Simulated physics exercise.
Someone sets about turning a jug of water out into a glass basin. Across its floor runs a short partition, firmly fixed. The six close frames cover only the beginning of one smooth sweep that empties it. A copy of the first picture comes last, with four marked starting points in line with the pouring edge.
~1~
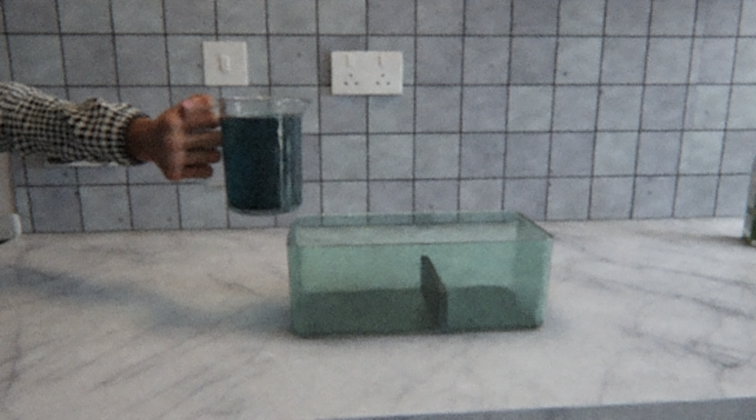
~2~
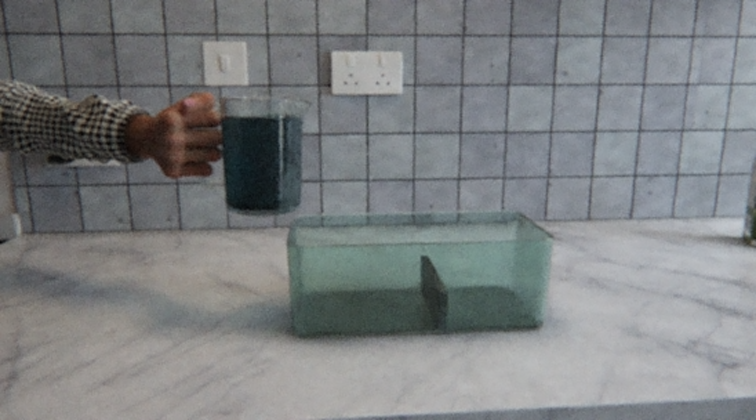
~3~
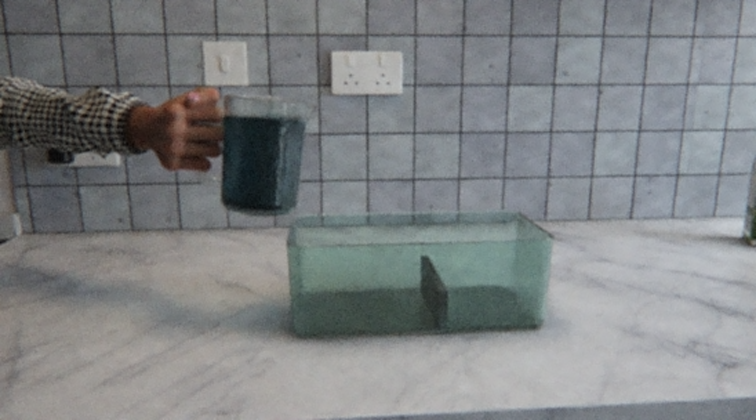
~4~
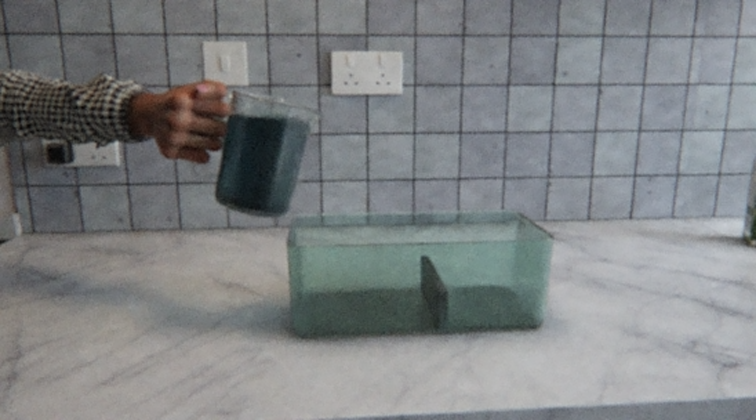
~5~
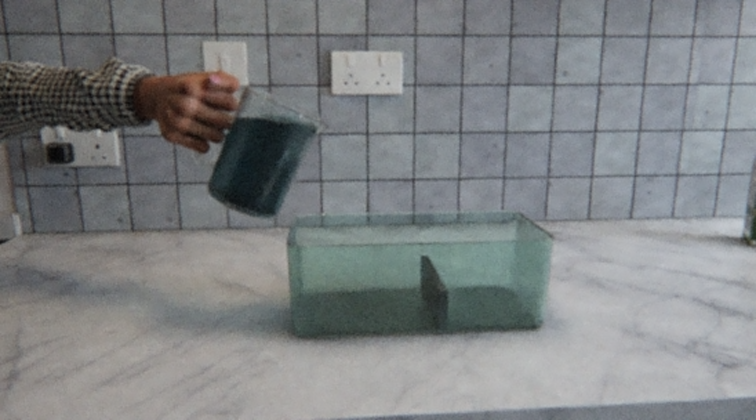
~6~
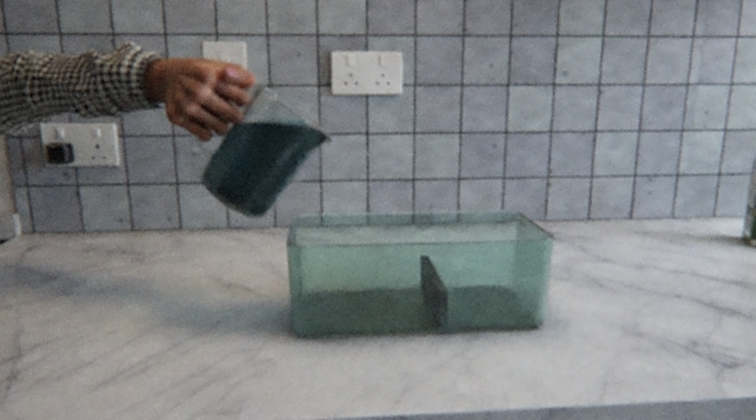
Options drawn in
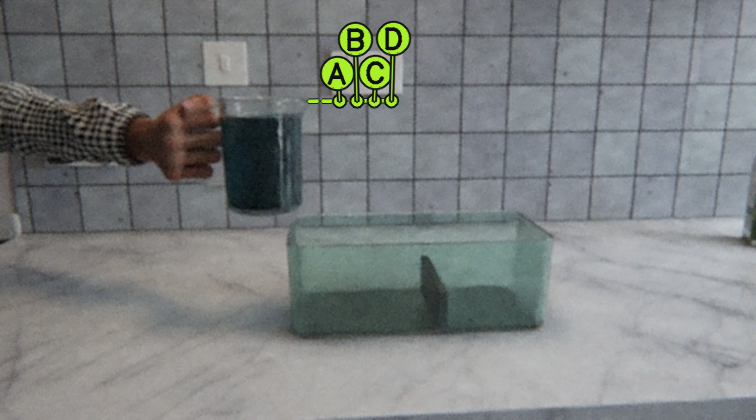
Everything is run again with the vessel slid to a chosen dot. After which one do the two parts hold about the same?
Choose D.
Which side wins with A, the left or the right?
The left side.
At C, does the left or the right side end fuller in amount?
The left one.
In lime, A at (339, 101); B at (356, 101); C at (374, 100); D at (391, 100).
If A is chosen, about 92 % ends left of the wall and 6 % right of it.
If B is chosen, about 90 % ends left of the wall and 7 % right of it; 3 % is lost outside.
If C is chosen, about 79 % ends left of the wall and 18 % right of it; 3 % is lost outside.
If D is chosen, about 49 % ends left of the wall and 50 % right of it.
